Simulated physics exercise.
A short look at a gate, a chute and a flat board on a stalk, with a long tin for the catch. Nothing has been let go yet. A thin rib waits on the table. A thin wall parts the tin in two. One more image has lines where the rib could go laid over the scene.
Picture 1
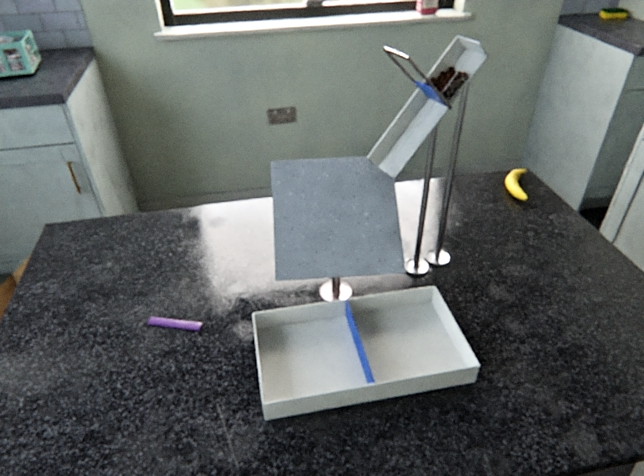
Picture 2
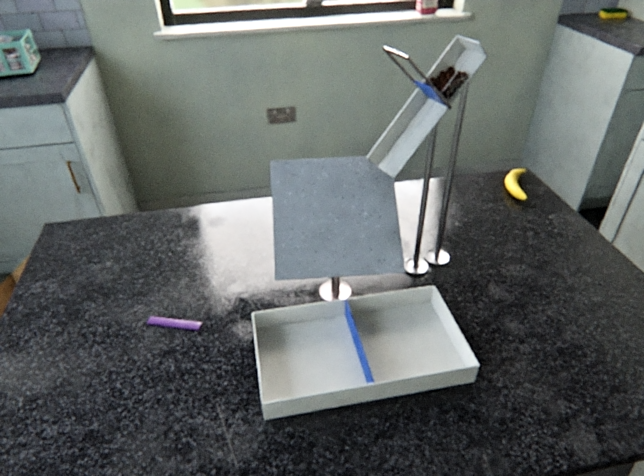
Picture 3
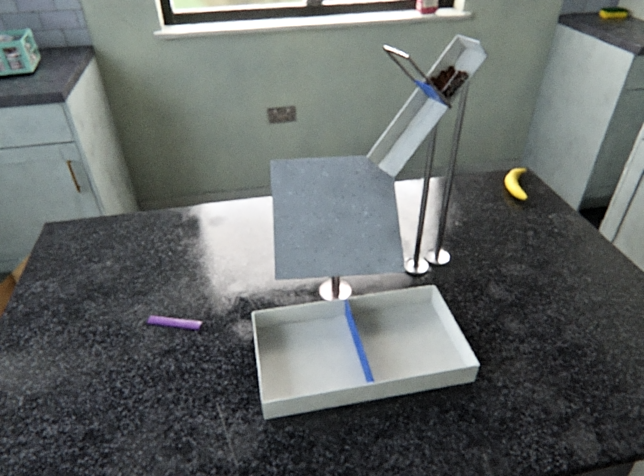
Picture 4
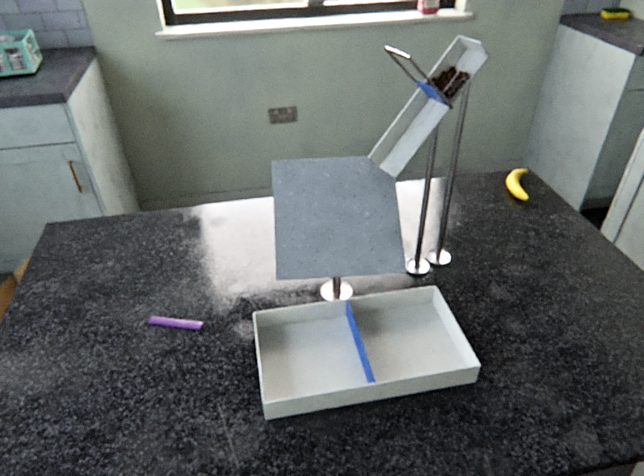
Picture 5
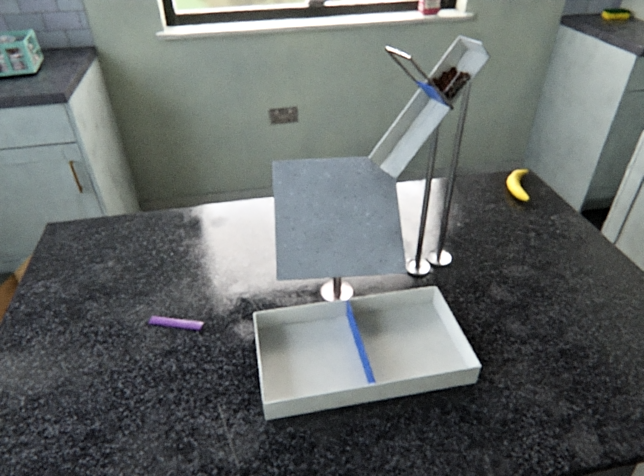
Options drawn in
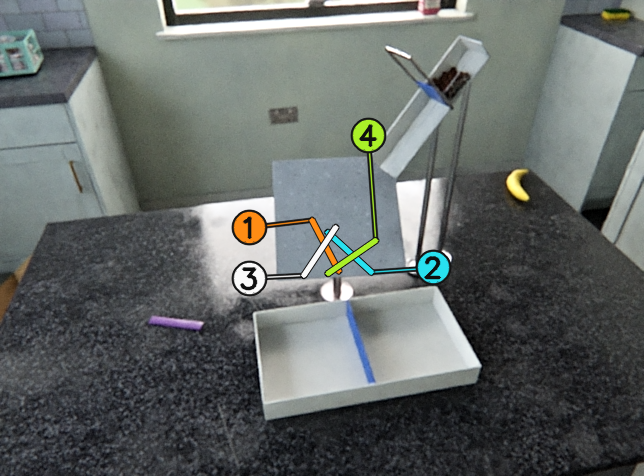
A dark speckled worktop fills most of a kitchen seen from slightly above, with pale cupboards and a window behind. On it stand a grey tilted board, a pale sloping chute on thin metal legs holding dark brown berries behind a blue-edged gate, and a pale tin with a blue divider in front, between a purple strip at left and a yellow banana at right. Nothing visibly moves except a very slight camera shake.
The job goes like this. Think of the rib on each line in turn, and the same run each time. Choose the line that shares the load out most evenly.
Choose 1.
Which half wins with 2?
More lands on the right.
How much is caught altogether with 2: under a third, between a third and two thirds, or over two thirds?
It is over two thirds.
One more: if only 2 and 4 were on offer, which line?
Line 2.
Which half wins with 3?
Left.
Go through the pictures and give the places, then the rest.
In the first picture, load behind the gate near (445, 85), allspice berries; lip of the chute near (386, 173), sloping fairly steeply.
In the second picture, middle of the board near (336, 215), tilted fairly steeply; middle of its low edge near (341, 276); of its high edge near (331, 158).
In the third picture, front corners of the tin near (263, 403) and (479, 364); front end of its middle wall near (374, 383); gate still shut near (426, 87).
In the fourth picture, middle of the load near (446, 85); lip near (387, 172).
In the fifth picture, middle of the load near (447, 86); lip near (388, 173).
On the marked copy, line 1 from (312, 220) to (338, 271); line 2 from (327, 232) to (371, 272); line 3 from (335, 227) to (303, 275); line 4 from (375, 240) to (327, 273).
With 1, of what is caught, close to half in the left half, close to half in the right.
With 2, of what is caught, close to a quarter in the left half, the bulk in the right.
With 3, of what is caught, all but a few in the left half, a small share in the right.
With 4, of what is caught, the whole lot in the left half, none at all in the right.
